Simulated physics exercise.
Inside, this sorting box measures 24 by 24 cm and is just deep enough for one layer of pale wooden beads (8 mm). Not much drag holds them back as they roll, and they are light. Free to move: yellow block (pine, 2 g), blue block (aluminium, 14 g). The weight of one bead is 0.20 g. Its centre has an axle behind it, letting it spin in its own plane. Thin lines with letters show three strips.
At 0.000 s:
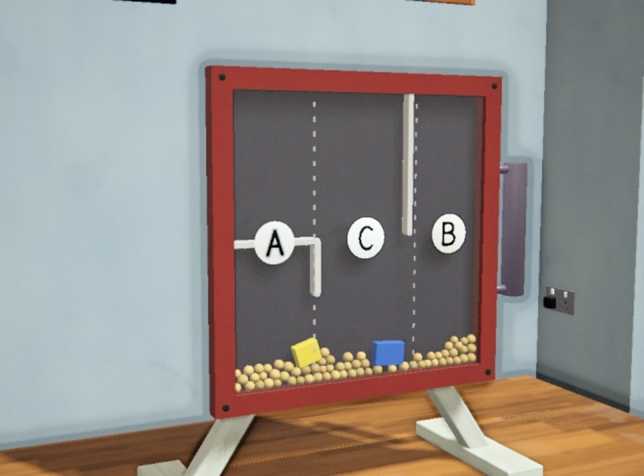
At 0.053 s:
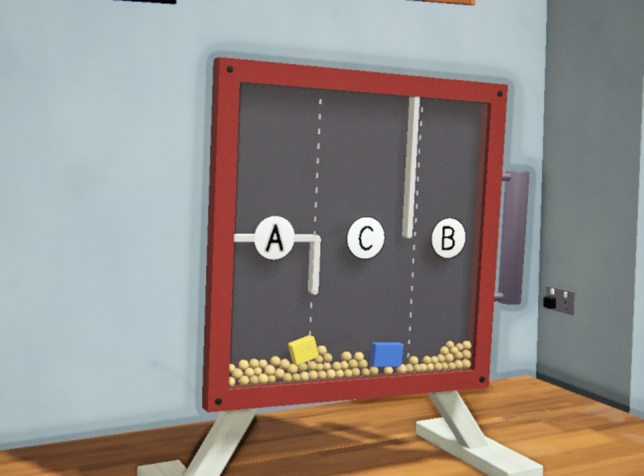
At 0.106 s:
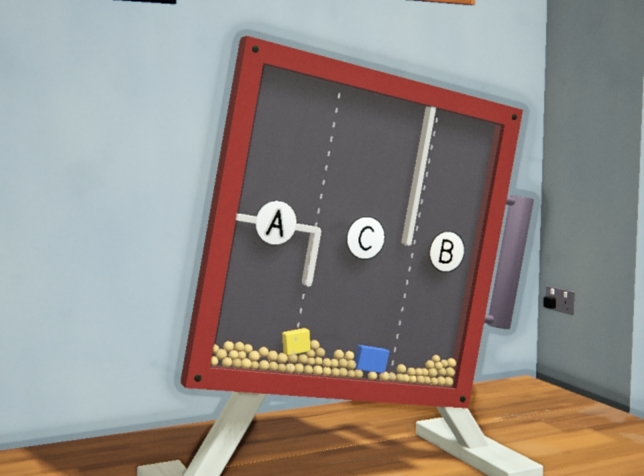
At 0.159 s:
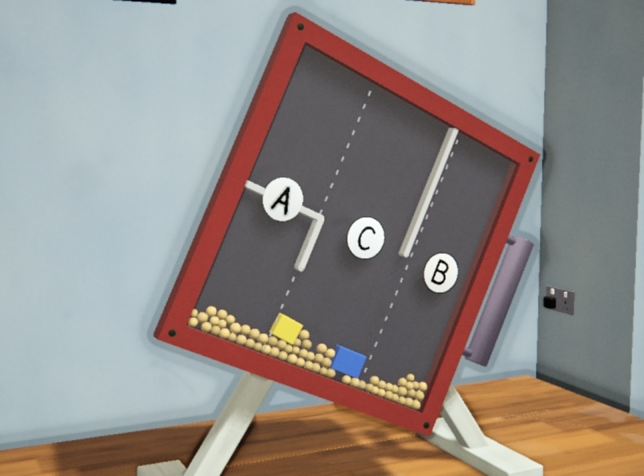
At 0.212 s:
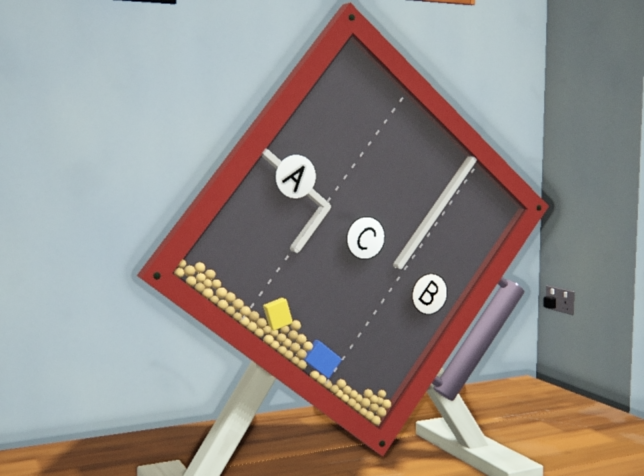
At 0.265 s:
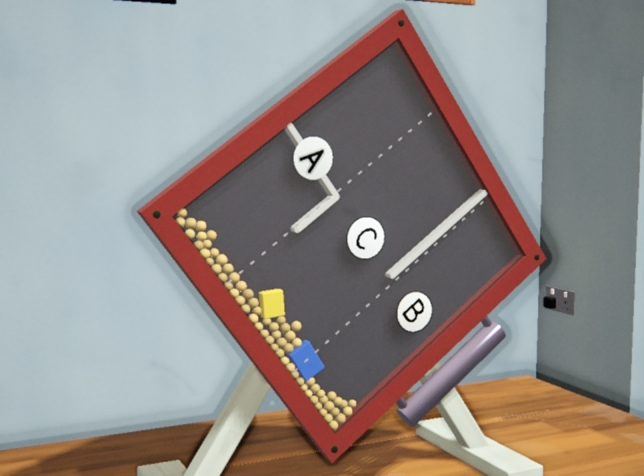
A red-framed square box with a dark panel stands on pale legs in a blue-walled room with a wooden floor, seen from a fixed view slightly to one side. White discs marked A, C and B sit among pale bars and dashed lines, above pale beads, a yellow block and a blue block. The box turns steadily clockwise past a diamond pose, beads and blocks shifting along its inner edge.
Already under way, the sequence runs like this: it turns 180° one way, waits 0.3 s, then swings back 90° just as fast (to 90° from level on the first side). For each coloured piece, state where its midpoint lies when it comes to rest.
At rest, blue block at B, yellow block at B.
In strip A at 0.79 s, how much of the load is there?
Share: Some 0 per cent.
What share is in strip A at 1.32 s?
It works out at roughly 0 per cent.
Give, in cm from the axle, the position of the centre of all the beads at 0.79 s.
8 cm left, 8 cm below.
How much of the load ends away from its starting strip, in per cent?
Roughly 65 in a hundred.
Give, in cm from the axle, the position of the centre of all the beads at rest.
Right: About 6 cm; below: About 10 cm.
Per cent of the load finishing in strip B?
Around 100 in a hundred.
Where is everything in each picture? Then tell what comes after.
In the first picture, level; about 60 beads; beads' middle (358, 366); highest (324, 353); yellow block (306, 353) tilted 17°; blue block (388, 353) tilted 4°; A (274, 243), B (449, 234), C (366, 238).
In the second picture, turned 3° clockwise; beads' middle (354, 366); highest (322, 351).
In the third picture, turned 11° clockwise; beads' middle (340, 366); highest (229, 347); wall ends (407, 242), (307, 283).
In the fourth picture, turned 25° clockwise; beads' middle (315, 361); highest (193, 314); yellow block (286, 329) tilted 31°; blue block (347, 362) tilted 25°.
In the fifth picture, turned 39° clockwise; beads' middle (290, 348); highest (181, 264).
In the sixth picture, turned 54° clockwise; beads' middle (272, 332); highest (182, 213); yellow block (272, 304) tilted 85°; blue block (306, 361) tilted 58°; A (313, 158), B (415, 312), C (366, 238).
After 0.79 s, it stands 180° clockwise; the beads' middle is 8 cm left of and 8 cm below the centre; B 100 %; yellow block in B; blue block in B.
After 1.32 s, it stands 136° clockwise; the beads' middle is in line with and 12 cm below the centre; B 100 %; yellow block in B; blue block in B.
After 1.56 s, it stands 90° clockwise; the beads' middle is 8 cm right of and 9 cm below the centre; B 100 %; yellow block in B; blue block in B.
All still by 2.5 s, it stands 90° clockwise; A 0 %, B 100 %, C 0 %; yellow block in B; blue block in B.
